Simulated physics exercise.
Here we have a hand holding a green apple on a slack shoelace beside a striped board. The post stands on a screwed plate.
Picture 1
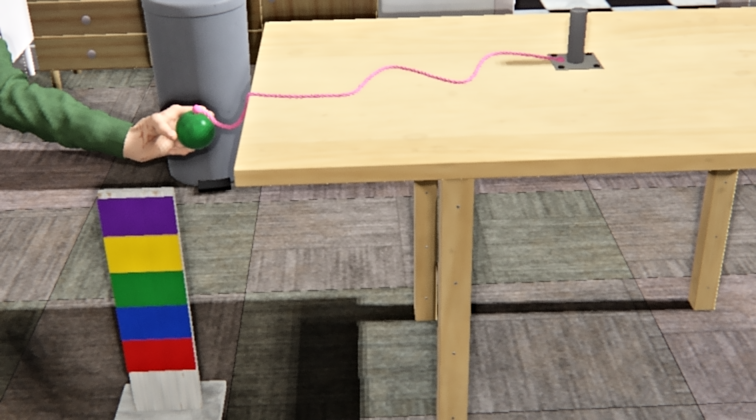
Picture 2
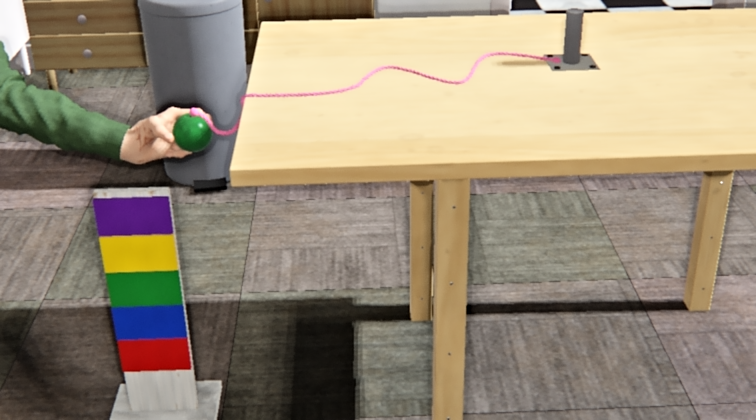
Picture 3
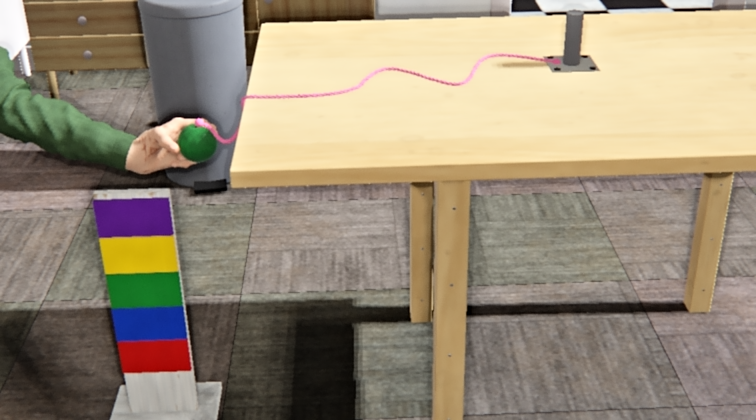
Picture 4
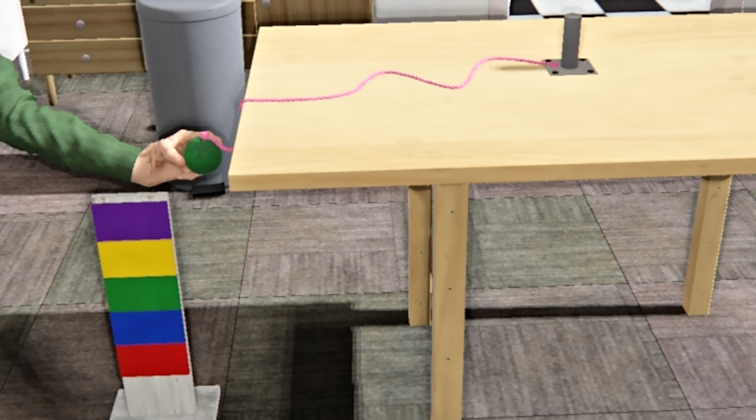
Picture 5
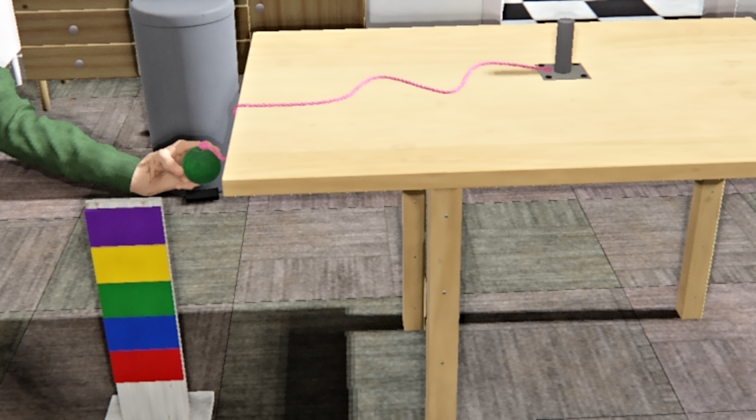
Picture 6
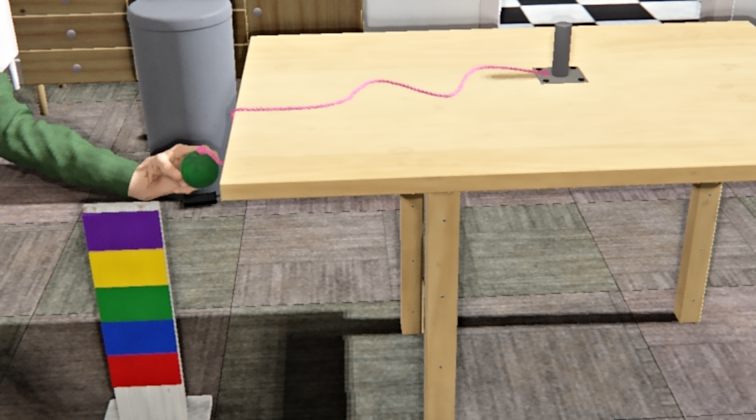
The video shows a hand holding a green ball attached to a slack pink cord that runs across a wooden table to a post; beside a striped board, the hand lowers the ball slightly toward the table's edge.
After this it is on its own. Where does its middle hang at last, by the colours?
Its middle rests at the green band.
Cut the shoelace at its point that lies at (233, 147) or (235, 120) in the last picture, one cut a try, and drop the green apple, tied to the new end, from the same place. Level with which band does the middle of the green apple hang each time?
Taking them in turn: Yellow; purple.
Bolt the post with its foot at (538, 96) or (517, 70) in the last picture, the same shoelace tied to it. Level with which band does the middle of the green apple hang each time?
Taking them in turn: Blue; blue.
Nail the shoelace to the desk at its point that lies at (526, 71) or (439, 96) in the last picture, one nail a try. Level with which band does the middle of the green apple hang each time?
One after the other, green; yellow.
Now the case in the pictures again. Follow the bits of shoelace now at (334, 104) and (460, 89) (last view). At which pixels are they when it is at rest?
About (238, 112), and the other about (411, 85).
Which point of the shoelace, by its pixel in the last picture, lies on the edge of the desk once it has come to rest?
Near (340, 102).
A little later, apple near (227, 284); level with green.
Next, apple near (288, 274); level with green.
Later still, apple near (232, 289); level with green.
When it is over, apple near (245, 289); level with green. The green one.
